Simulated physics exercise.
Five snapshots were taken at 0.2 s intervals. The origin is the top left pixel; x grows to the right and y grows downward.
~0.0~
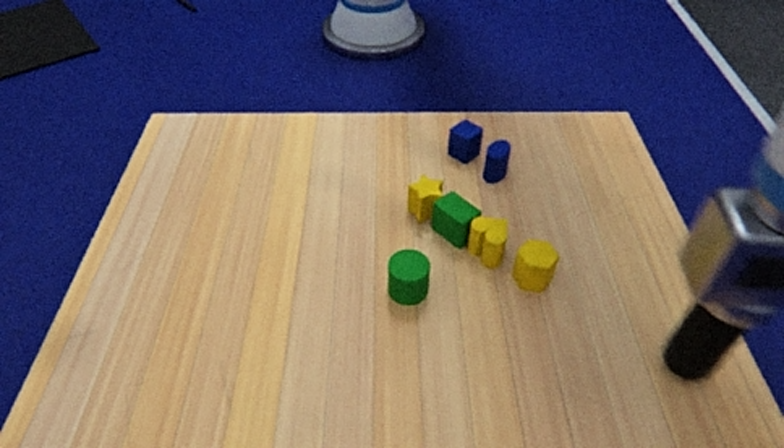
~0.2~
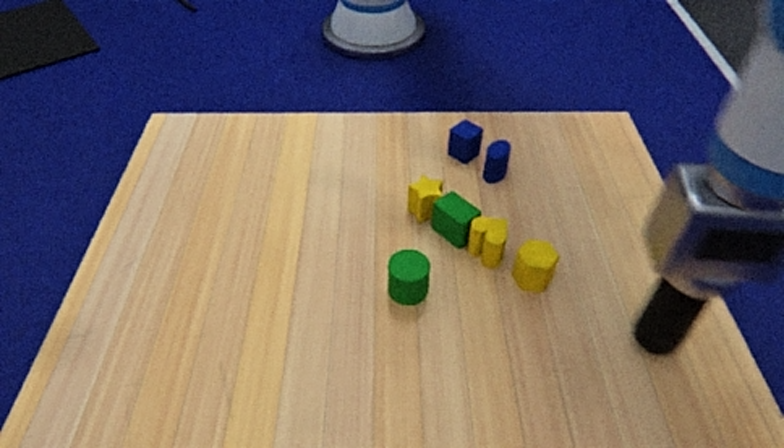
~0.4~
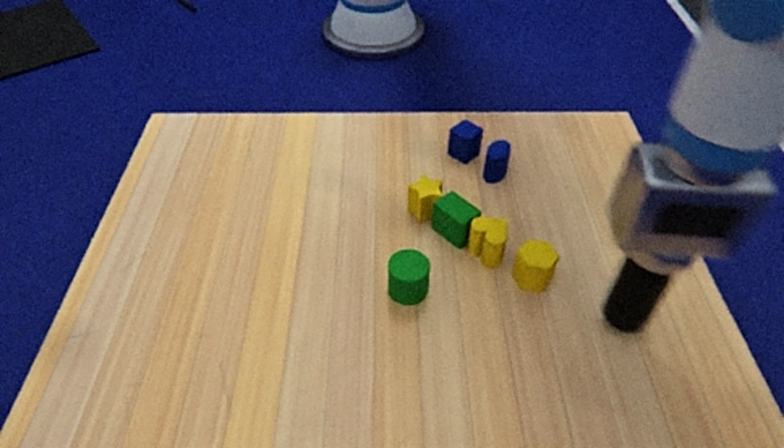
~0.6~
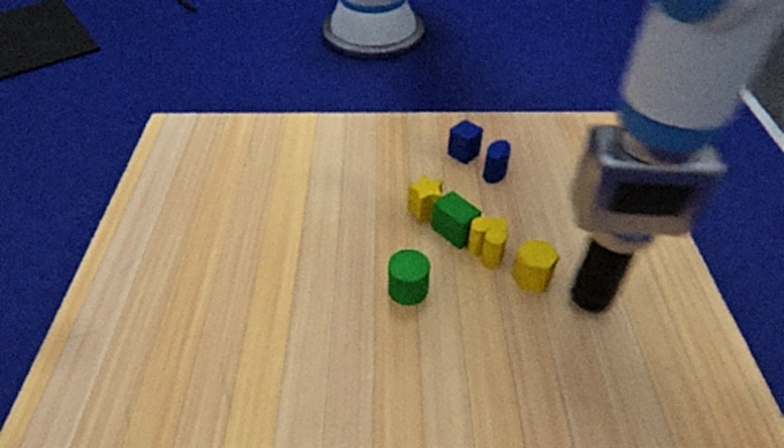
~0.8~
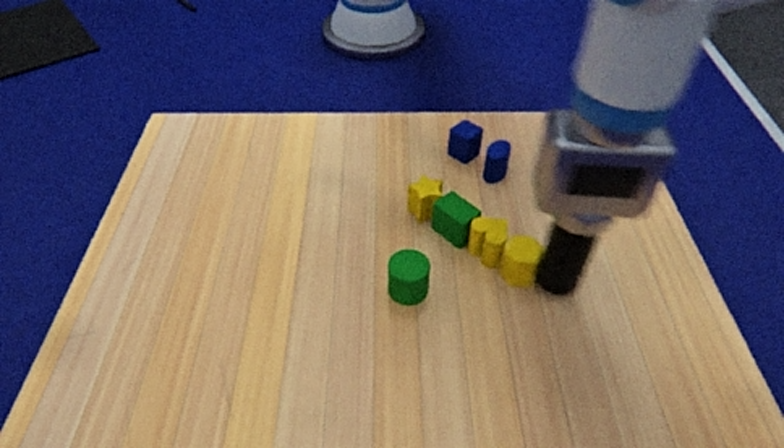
On a wooden board with small yellow, green and blue blocks, a robot arm moved its black stick leftward from the right side, reached the yellow hexagon and nudged it slightly left.
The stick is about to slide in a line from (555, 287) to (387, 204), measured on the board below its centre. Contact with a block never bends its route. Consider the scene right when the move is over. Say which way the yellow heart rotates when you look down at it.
Viewed from the top, it goes clockwise.
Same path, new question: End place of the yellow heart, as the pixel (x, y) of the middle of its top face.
The spot you're after is about (417, 223) in the image.
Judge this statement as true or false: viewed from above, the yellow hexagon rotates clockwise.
Answer: False.
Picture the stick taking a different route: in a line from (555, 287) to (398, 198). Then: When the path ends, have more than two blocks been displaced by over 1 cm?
Going by the path, yes.
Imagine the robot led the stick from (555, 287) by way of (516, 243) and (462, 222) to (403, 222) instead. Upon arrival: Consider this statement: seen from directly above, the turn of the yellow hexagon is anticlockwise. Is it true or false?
The statement is correct.
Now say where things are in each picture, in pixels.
The first picture shows lower end of the stick at (687, 361), tops of blocks, green circle at (409, 264), yellow star block at (427, 186), green oblong at (458, 207), yellow heart at (492, 228), yellow hexagon at (539, 253).
The second picture shows stick at (656, 337), blocks as before.
The third picture shows stick at (624, 315), blocks as before.
The fourth picture shows stick at (591, 296), blocks as before.
The fifth picture shows stick at (558, 280), green circle at (409, 264), yellow star block at (427, 186), green oblong at (458, 207), yellow heart at (492, 228), yellow hexagon at (525, 248).
What follows on the original path. One third of the way, stick at (496, 249); yellow star block at (415, 176), turned 25° anticlockwise; green oblong at (440, 194), turned 30° clockwise; yellow heart at (446, 223), turned 60° clockwise; yellow hexagon at (468, 246), turned 55° anticlockwise.
Two thirds of the way, stick at (439, 221); yellow star block at (396, 160), turned 15° anticlockwise; green oblong at (415, 179), turned 40° clockwise; yellow heart at (418, 223), turned 35° clockwise; yellow hexagon at (461, 246), turned 80° anticlockwise.
At the end, stick at (387, 196); green circle not moved; yellow star block at (383, 138), turned 15° anticlockwise; green oblong at (390, 156), turned 110° clockwise; yellow heart at (417, 223), turned 30° clockwise; yellow hexagon at (461, 246), turned 80° anticlockwise.
